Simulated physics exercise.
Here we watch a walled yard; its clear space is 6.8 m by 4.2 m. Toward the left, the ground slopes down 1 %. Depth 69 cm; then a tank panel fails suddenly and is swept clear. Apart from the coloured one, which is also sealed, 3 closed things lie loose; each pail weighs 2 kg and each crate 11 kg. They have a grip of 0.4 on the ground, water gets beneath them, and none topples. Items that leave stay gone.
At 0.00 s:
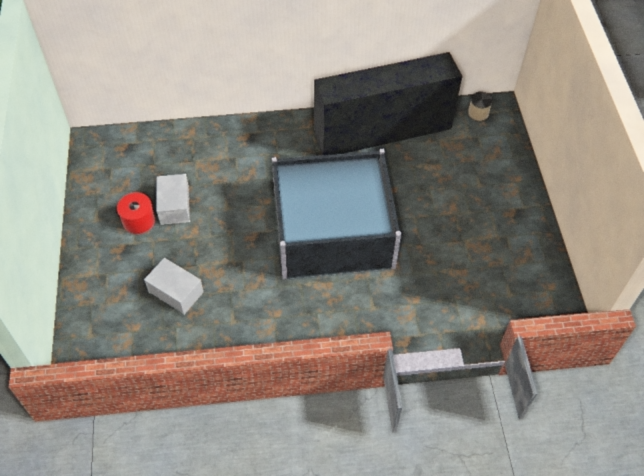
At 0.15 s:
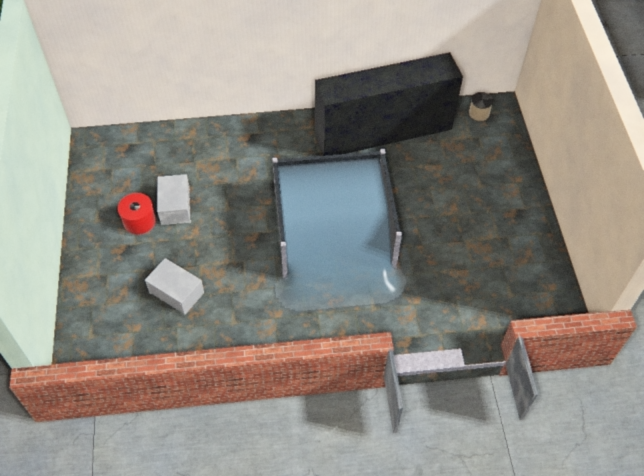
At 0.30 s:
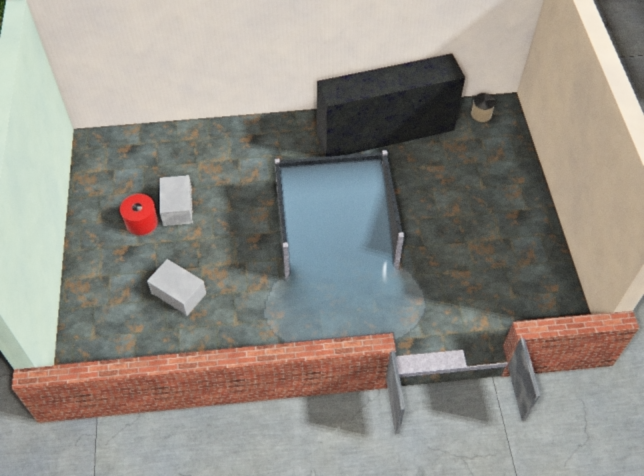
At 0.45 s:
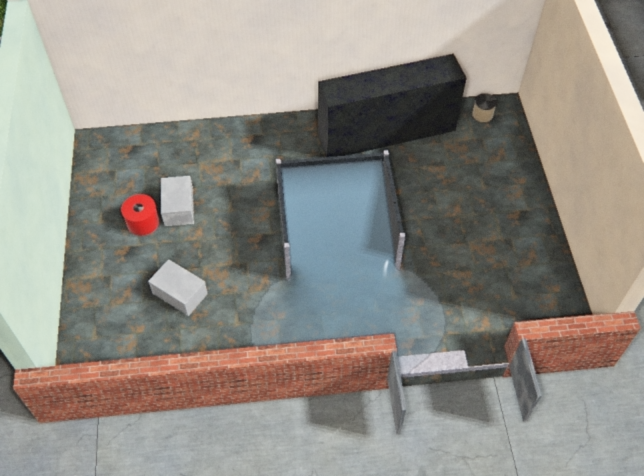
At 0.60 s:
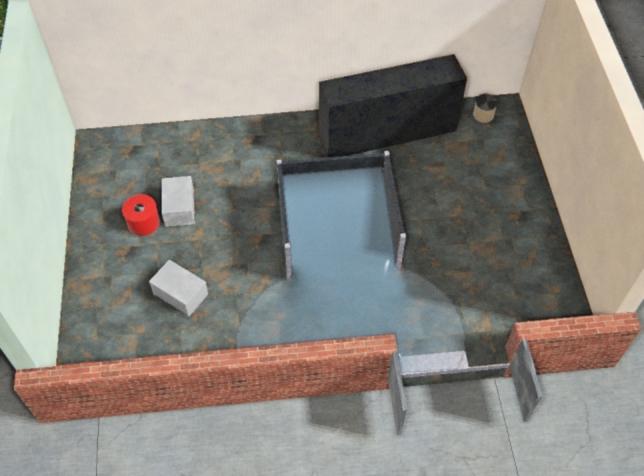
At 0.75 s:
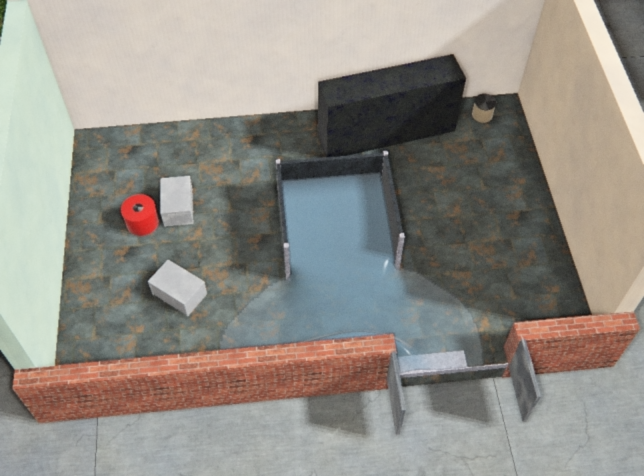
To begin with, water fills a square walled tank in a yard with a red tub, two pale blocks and a long dark box. The tank's front side disappears and water pours out across the floor toward the brick wall. It then spreads sideways, reaching the gateway, while the tub and blocks stay still.
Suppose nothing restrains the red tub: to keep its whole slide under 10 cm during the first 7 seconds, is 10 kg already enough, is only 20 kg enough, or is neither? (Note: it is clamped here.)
Only 20 kg is enough.
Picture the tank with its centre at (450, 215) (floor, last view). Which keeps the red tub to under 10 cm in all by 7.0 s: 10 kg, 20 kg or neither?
In that case the smaller load will do.
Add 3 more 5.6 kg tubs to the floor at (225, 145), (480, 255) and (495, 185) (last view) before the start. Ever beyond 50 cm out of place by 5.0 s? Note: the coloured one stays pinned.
In the given order, I'd say smaller, smaller, smaller.
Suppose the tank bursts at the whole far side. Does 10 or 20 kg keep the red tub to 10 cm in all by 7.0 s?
Just the heavier one.
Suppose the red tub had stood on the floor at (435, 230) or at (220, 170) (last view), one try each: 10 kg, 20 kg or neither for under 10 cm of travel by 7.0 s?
Well, the little one does for the first, the little one does for the second.
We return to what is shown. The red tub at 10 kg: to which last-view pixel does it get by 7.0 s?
Roughly at pixel (142, 165).
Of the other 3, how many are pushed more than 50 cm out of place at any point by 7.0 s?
Counting them up, I find 1.
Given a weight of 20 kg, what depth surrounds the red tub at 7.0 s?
Something like 4 centimetres.
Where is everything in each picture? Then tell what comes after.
The first picture shows the red tub at (134, 206) rests on the ground; water covers 1.8 m2; 0 of 4 have shifted.
The second picture shows the red tub at (135, 207) rests on the ground; water covers 2.6 m2; 0 of 4 have shifted.
The third picture shows the red tub at (137, 207), on the bottom; 3.7 m2 under water; 0 of 4 have shifted.
The fourth picture shows the red tub at (139, 208), on the bottom; water covers 4.7 m2; 0 of 4 have shifted.
The fifth picture shows the red tub at (139, 208) rests on the ground; 5.2 m2 under water; 0 of 4 have shifted.
The sixth picture shows the red tub at (138, 208) rests on the ground; 5.6 m2 under water; 0 of 4 have shifted.
After 1.4 s the red tub would be 0 cm from its start with 10 kg and 0 cm from its start with 20 kg; 0 cm of water round it then.
After 3.1 s the red tub would be 4 cm from its start with 10 kg and 1 cm from its start with 20 kg; 3 cm of water round it then.
After 4.9 s the red tub would be 32 cm from its start with 10 kg and 1 cm from its start with 20 kg; 5 cm of water round it then.
After 7.0 s the red tub would be 74 cm from its start with 10 kg and 1 cm from its start with 20 kg; 4 cm of water round it then.
